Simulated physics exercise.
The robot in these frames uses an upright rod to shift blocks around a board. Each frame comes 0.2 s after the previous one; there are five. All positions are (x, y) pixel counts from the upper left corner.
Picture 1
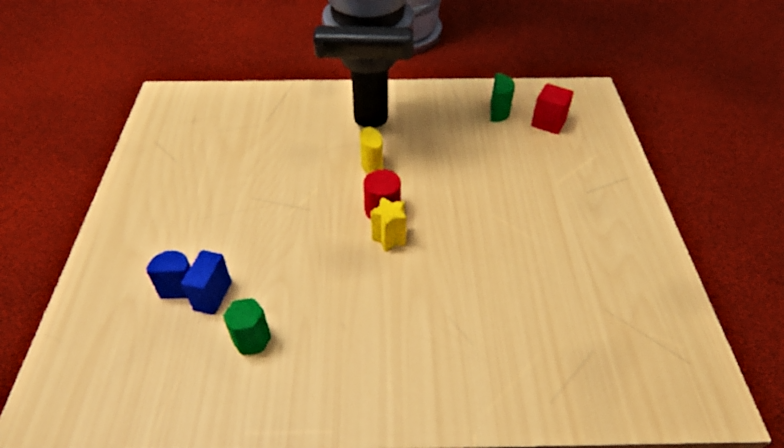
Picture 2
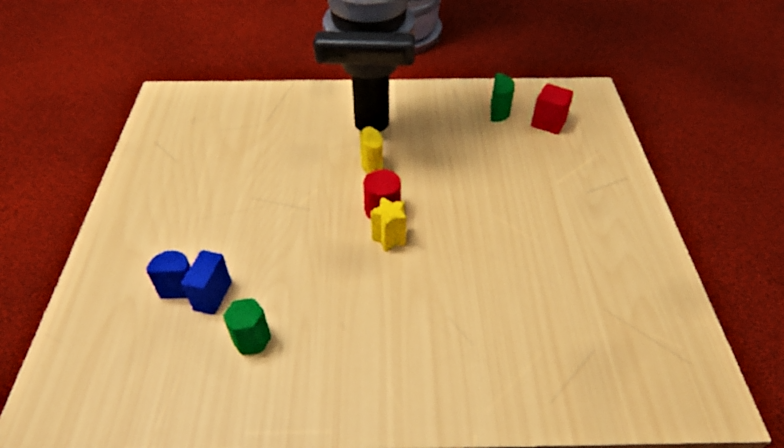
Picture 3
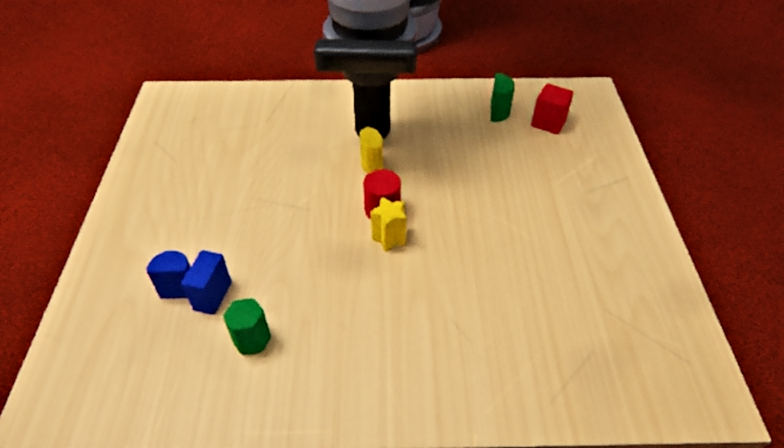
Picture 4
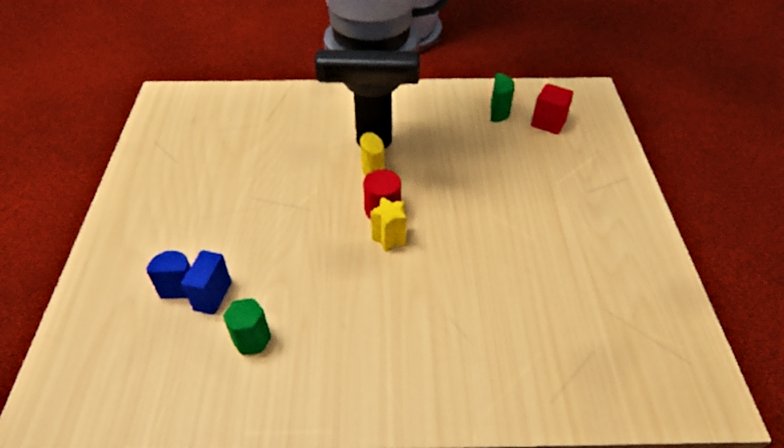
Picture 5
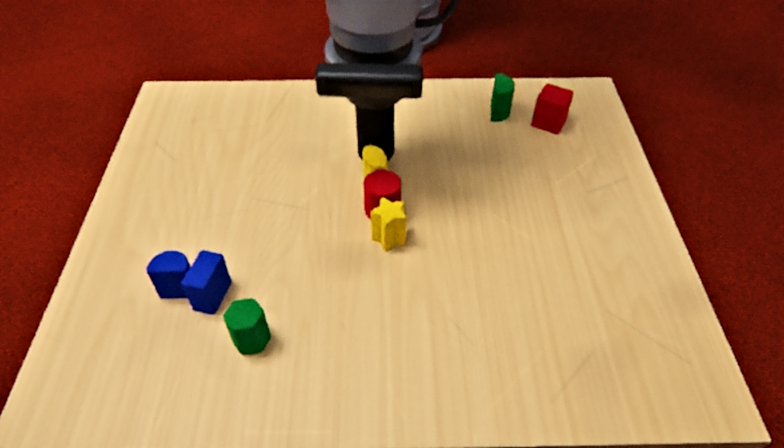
The video shows a robot's upright black rod above colored blocks scattered on a wooden board. The rod moves slightly toward the viewer, then nudges the yellow oval block a short way toward the red cylinder, while the other blocks stay still.
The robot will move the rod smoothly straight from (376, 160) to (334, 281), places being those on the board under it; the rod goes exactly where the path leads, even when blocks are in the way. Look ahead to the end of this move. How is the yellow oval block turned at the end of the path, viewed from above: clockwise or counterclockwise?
Rotation: Counter-clockwise.
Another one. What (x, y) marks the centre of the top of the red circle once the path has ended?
I'd expect the centre of its top face to be at (412, 204).
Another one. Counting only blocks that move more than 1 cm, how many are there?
Count: 3 or more.
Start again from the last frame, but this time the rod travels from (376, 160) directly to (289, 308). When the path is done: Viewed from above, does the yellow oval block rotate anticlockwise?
That would be a yes.
What follows on the original path. One third of the way, rod (363, 188); yellow oval block (388, 181); red circle (407, 201); yellow star block (390, 222), turned 15° clockwise.
Two thirds of the way, rod (349, 228); yellow oval block (390, 185); red circle (412, 204); yellow star block (391, 224), turned 25° clockwise.
At the end, rod (333, 273); green six-sided block unmoved; yellow oval block (390, 185), turned 155° anticlockwise; red circle (412, 204); yellow star block (391, 224), turned 25° clockwise.
